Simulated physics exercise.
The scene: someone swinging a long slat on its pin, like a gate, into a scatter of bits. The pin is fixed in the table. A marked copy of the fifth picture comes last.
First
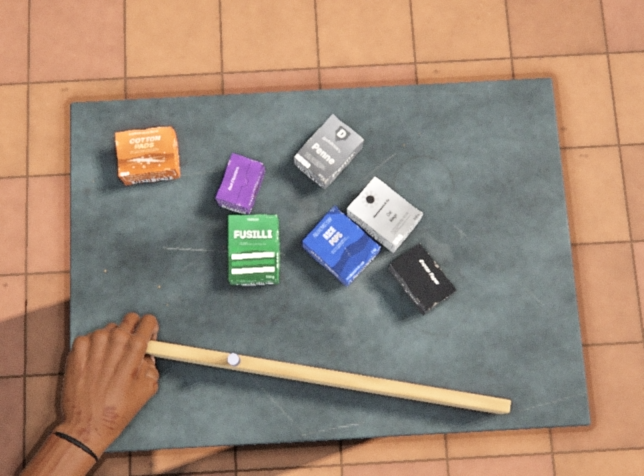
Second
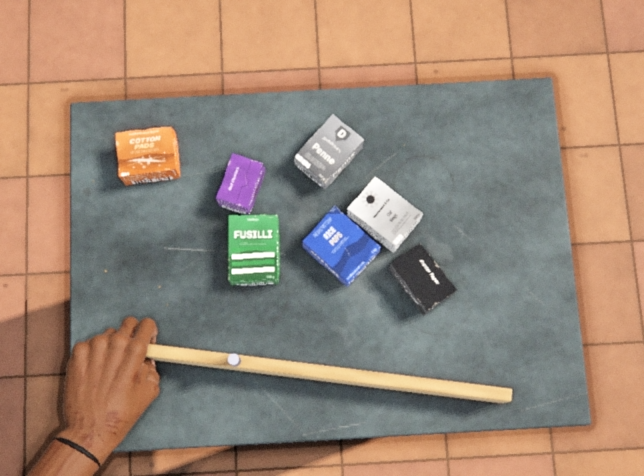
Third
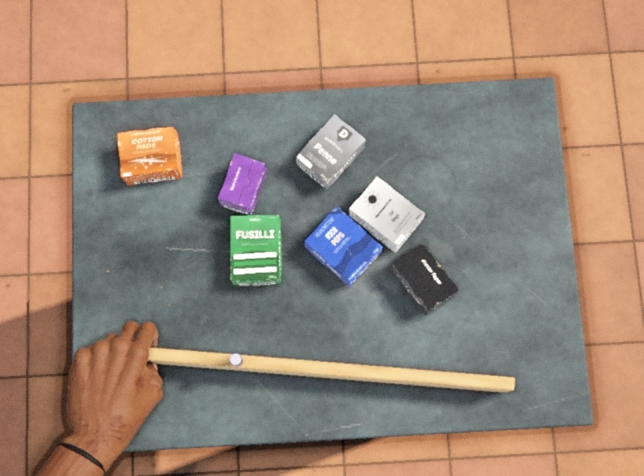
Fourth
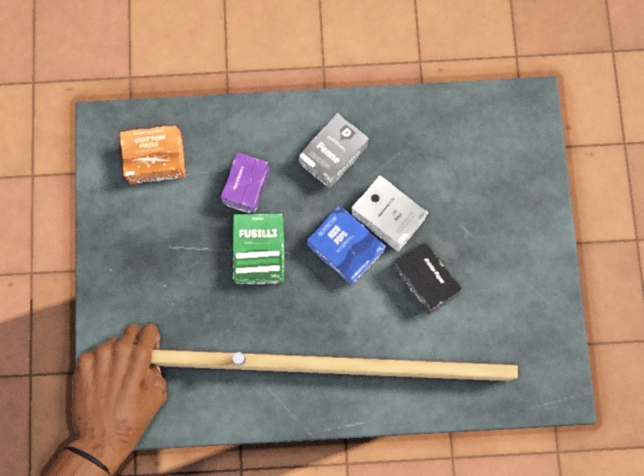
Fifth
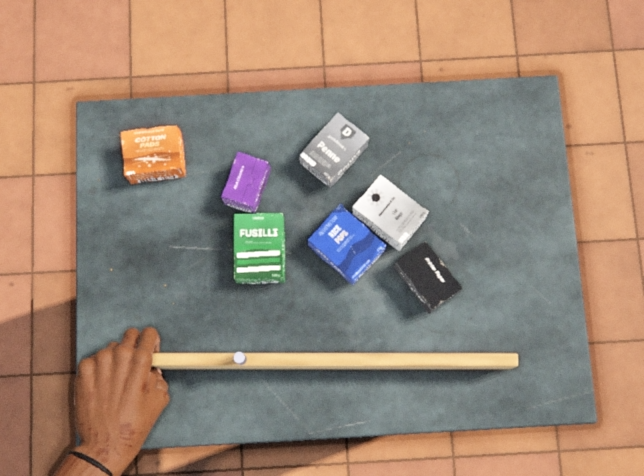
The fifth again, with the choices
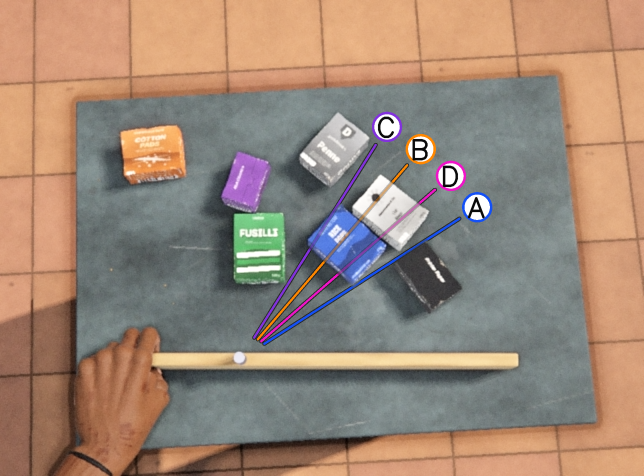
A pale wooden slat, held by a hand at its left end, lies across a dark slate-coloured board on terracotta tiles, seen from above. An orange packet sits upper left, with purple and green boxes near the middle and grey, white, blue and black ones to their right. Pivoting on its pin, the slat swings its right end slowly upward until nearly level, while the view drifts very slightly.
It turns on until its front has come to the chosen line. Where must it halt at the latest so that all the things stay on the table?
It can go as far as B.
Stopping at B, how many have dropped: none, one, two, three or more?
In all, none.
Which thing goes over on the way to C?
It is the grey box.
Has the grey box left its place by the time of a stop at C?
Yes.
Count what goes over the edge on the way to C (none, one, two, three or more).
In all, one.
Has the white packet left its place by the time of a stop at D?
Yes.
On the copy, A at (363, 281); B at (334, 250); C at (316, 239); D at (350, 265).
On B. First, arm (377, 314); white packet (387, 206); black box (425, 259).
Then, arm (356, 274); grey box (314, 127); white packet (354, 160).
Finally, arm (334, 251); grey box (279, 99); white packet (317, 130); nothing has fallen.
By contrast, A is safe but short; C drops the grey box; D is safe but short.
